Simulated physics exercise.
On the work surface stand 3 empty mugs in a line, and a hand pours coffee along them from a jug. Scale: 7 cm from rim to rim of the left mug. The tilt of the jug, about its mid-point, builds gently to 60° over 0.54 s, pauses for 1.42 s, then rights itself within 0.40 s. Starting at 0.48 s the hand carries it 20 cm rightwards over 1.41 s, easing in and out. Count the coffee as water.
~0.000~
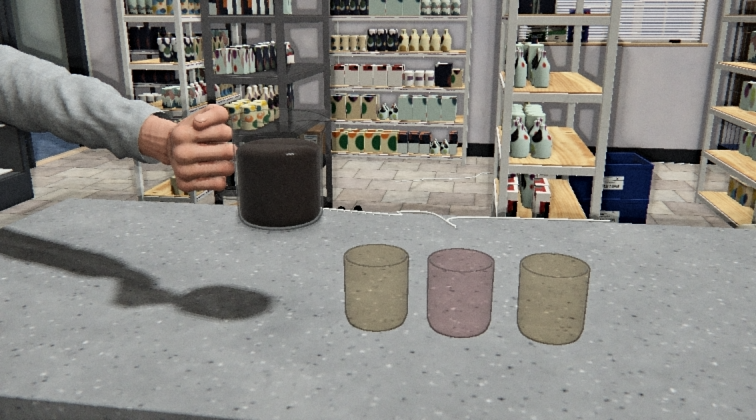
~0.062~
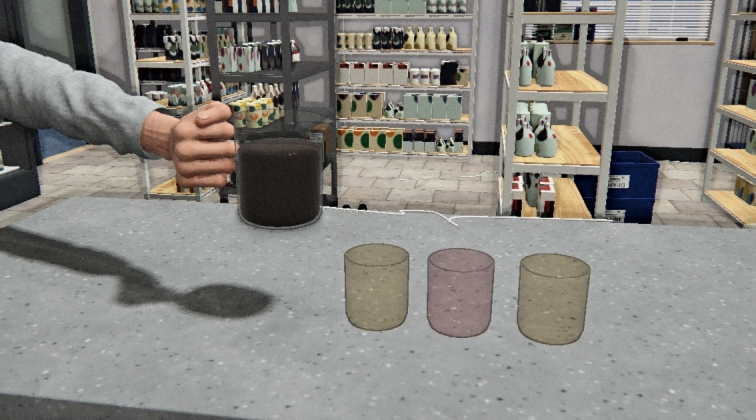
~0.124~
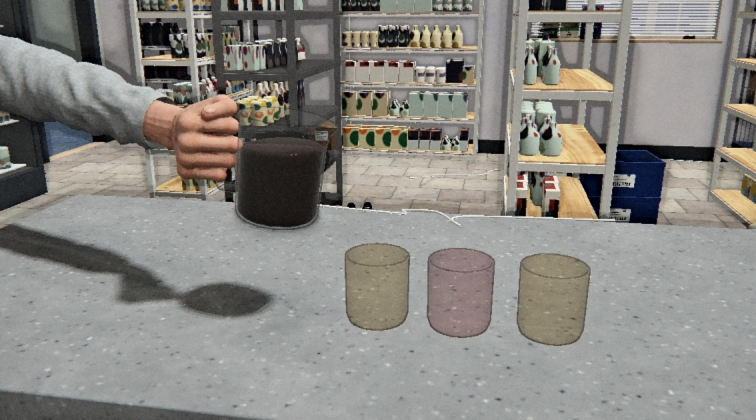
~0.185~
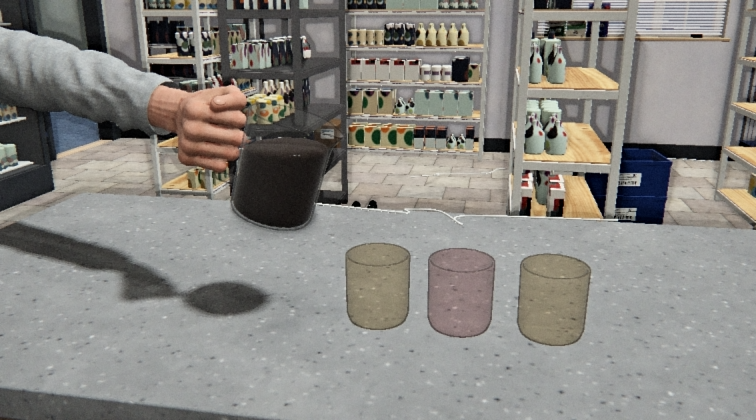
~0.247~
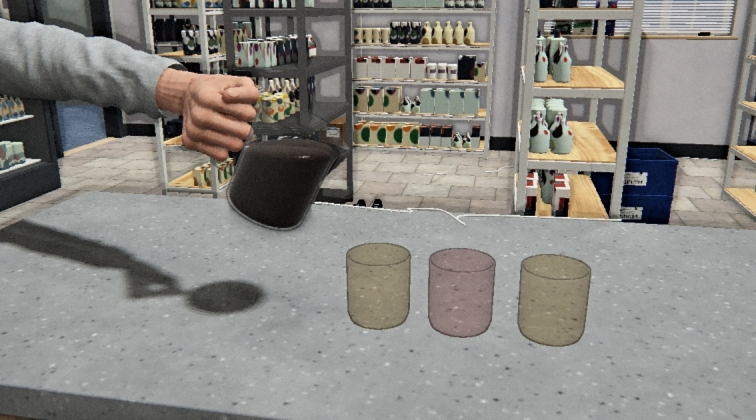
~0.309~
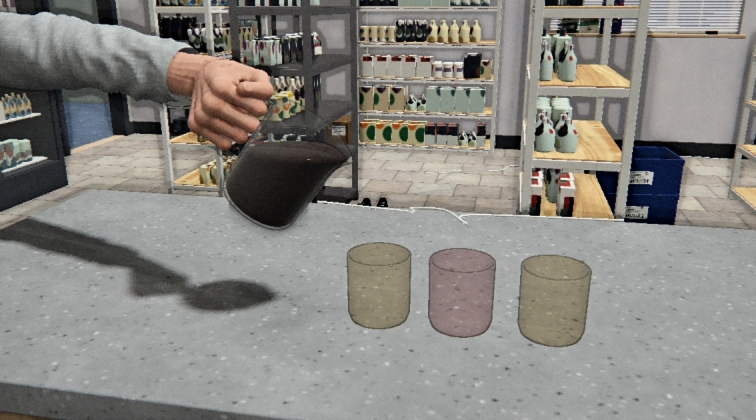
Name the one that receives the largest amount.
The left one ends up with the most.
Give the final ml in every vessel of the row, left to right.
About 110 ml left, 60 ml middle, 70 ml right.
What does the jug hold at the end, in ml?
Some 300 ml.
Then, 0.89 s in, the tilt is 60° and from the left they hold 110 ml, 0 ml, 0 ml, the jug 445 ml, and 10 ml is on the work surface.
Then, 1.31 s in, the tilt is 60° and from the left they hold 110 ml, 55 ml, 0 ml, the jug 380 ml, and 50 ml is on the work surface.
Then, 1.76 s in, the tilt is 60° and from the left they hold 110 ml, 60 ml, 35 ml, the jug 325 ml, and 75 ml is on the work surface.
Then, 2.24 s in, the tilt is 12° and from the left they hold 110 ml, 60 ml, 75 ml, the jug 295 ml, and 80 ml is on the work surface.
Finally, from the left they hold 110 ml, 60 ml, 75 ml, the jug 295 ml, and 80 ml is on the work surface.
